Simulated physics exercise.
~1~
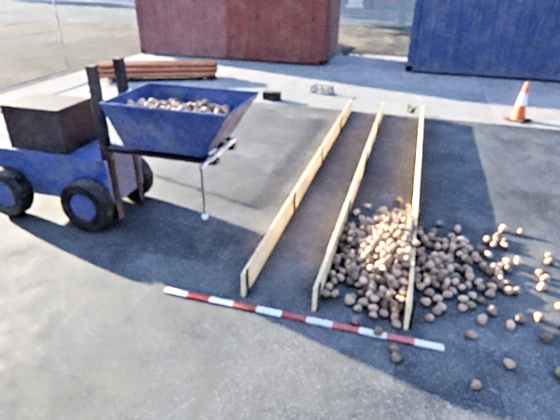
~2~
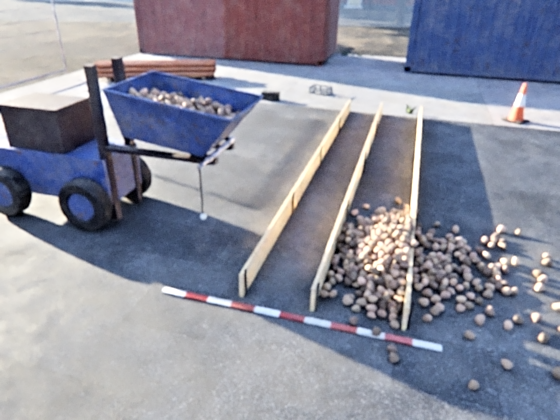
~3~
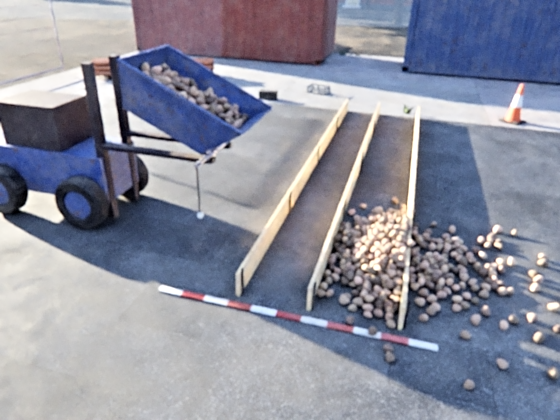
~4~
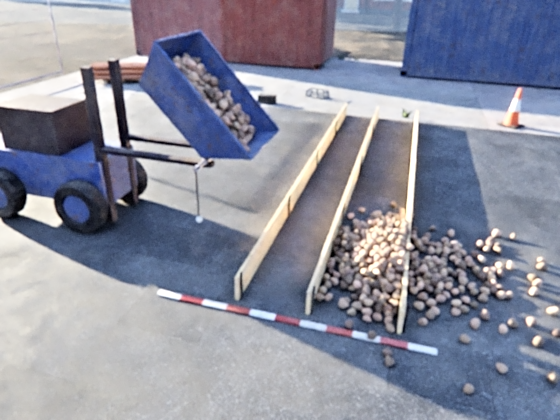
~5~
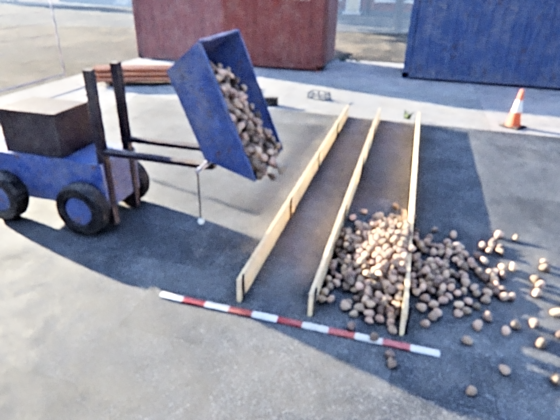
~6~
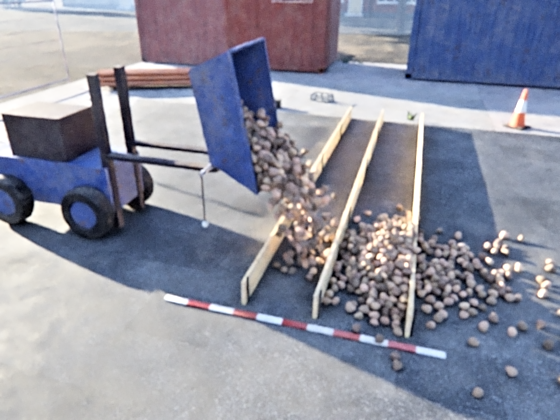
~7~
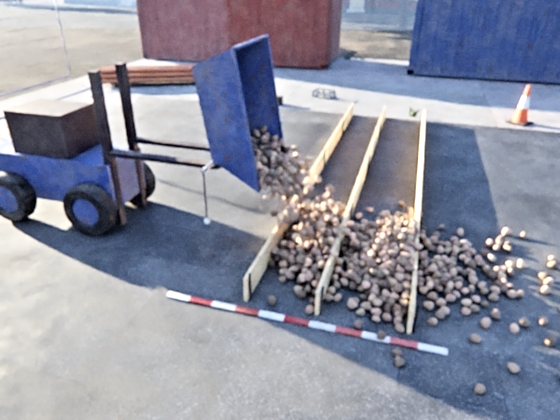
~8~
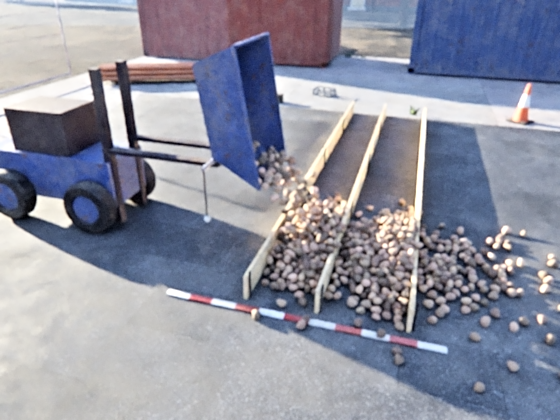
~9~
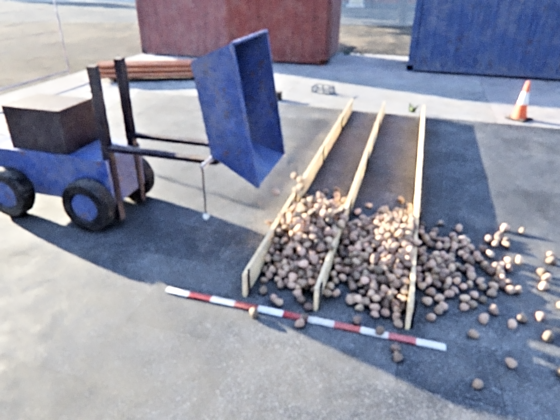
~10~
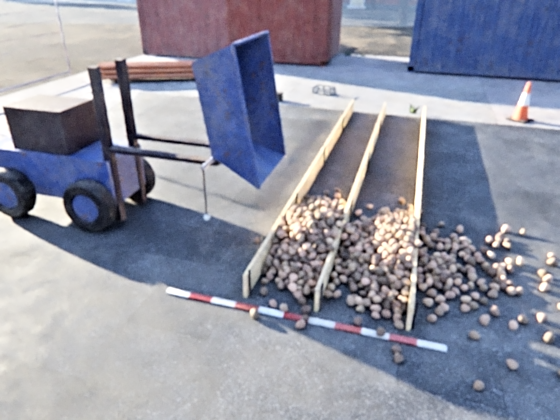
The forklift's blue skip tips right and empties its cobbles, mostly into the near bay.
